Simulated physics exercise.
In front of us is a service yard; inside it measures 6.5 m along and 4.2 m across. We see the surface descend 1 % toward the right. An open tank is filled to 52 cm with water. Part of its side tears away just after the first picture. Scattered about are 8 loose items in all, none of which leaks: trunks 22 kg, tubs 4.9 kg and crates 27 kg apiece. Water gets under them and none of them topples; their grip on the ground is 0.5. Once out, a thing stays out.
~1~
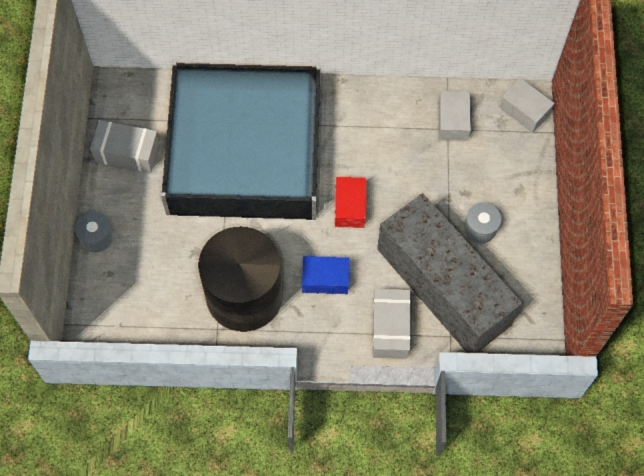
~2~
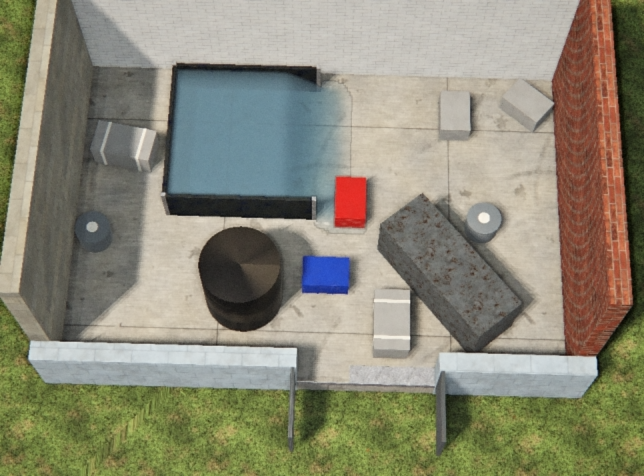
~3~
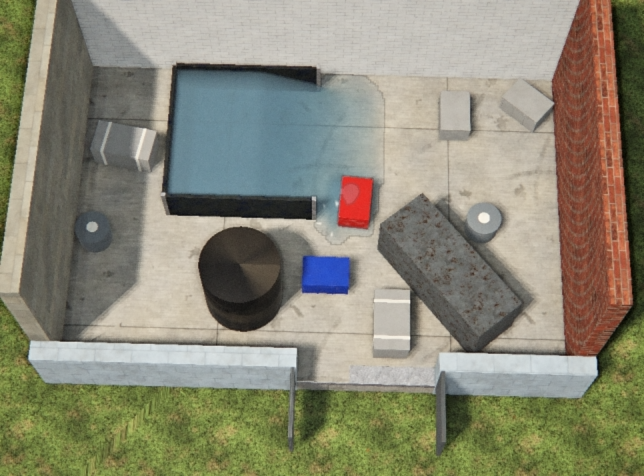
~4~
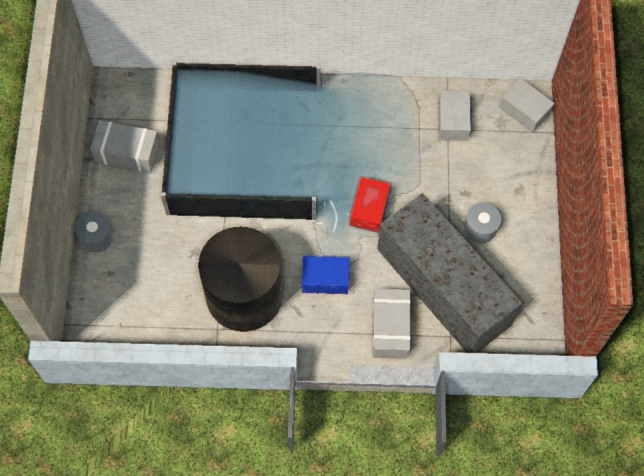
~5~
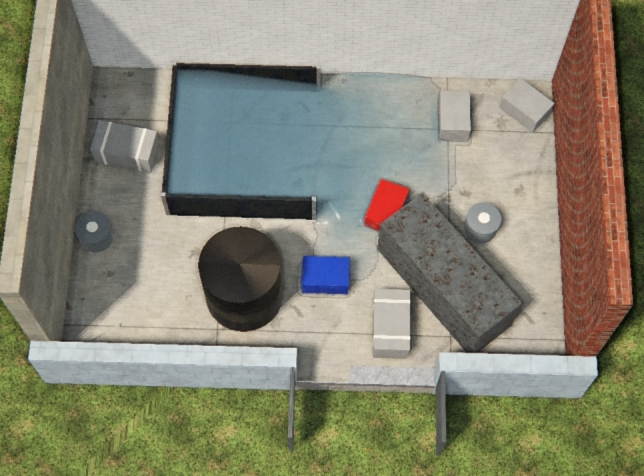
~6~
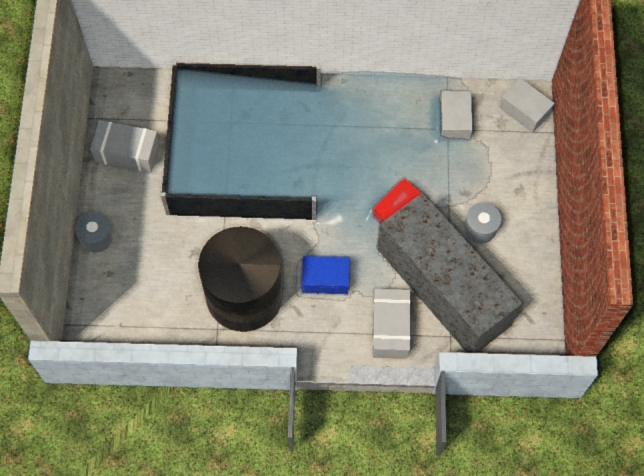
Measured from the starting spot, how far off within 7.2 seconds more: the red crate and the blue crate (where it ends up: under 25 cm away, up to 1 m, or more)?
My answer is that the red crate ends well clear of its start and the blue crate stays roughly where it started.
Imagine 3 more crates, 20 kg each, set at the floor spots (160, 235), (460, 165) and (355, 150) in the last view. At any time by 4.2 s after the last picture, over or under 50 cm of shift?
Respectively: Smaller, greater, greater.
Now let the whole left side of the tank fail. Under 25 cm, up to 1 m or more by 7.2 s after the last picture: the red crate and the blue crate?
If so, the red crate remains in place, the blue crate remains in place.
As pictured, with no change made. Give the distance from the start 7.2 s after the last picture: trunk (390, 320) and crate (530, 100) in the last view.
Lab note - net shifts in order: 100 cm; 120 cm.
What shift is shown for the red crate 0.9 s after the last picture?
Around 120 centimetres.
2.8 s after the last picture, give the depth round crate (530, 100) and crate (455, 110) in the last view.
I'd put it at 23 cm and 16 cm respectively.
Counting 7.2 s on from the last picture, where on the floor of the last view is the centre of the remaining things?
They average out to somewhere around (349, 239).
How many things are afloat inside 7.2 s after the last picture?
Total: 3.
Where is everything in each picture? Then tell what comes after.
In the first picture, the red crate at (350, 197), on the bottom; the blue crate at (326, 271) rests on the ground; water covers 3.7 m2; 0 of 8 have shifted.
In the second picture, the red crate at (351, 197) rests on the ground; the blue crate at (326, 271), on the bottom; water covers 4.6 m2; 0 of 8 have shifted.
In the third picture, the red crate at (356, 198), on the bottom, 7 cm from its start; the blue crate at (326, 271) rests on the ground; water covers 5.6 m2; 1 of 8 have shifted.
In the fourth picture, the red crate at (370, 200), on the bottom, 26 cm from its start; the blue crate at (326, 271), on the bottom; water covers 6.8 m2; 1 of 8 have shifted.
In the fifth picture, the red crate at (387, 203) rests on the ground, 49 cm from its start; the blue crate at (326, 271), on the bottom; water covers 7.9 m2; 1 of 8 have shifted.
In the sixth picture, the red crate at (400, 202), on the bottom, 65 cm from its start; the blue crate at (326, 271), on the bottom; water covers 8.9 m2; 1 of 8 have shifted.
Then, 0.9 s after the last picture the red crate is near (443, 193), 1.2 m from its start, aground; the blue crate is near (326, 271), 0.0 m from its start, aground; 0 of 8 are out; 0 afloat.
Then, 2.8 s after the last picture the red crate is near (521, 299), 2.6 m from its start, afloat; the blue crate is near (326, 271), 0.0 m from its start, aground; 0 of 8 are out; 4 afloat.
Then, 4.8 s after the last picture the red crate is near (548, 304), 2.9 m from its start, afloat; the blue crate is near (325, 271), 0.0 m from its start, aground; 0 of 8 are out; 4 afloat.
Then, 7.2 s after the last picture the red crate is near (540, 268), 2.6 m from its start, afloat; the blue crate is near (325, 271), 0.0 m from its start, aground; 0 of 8 are out; 3 afloat.
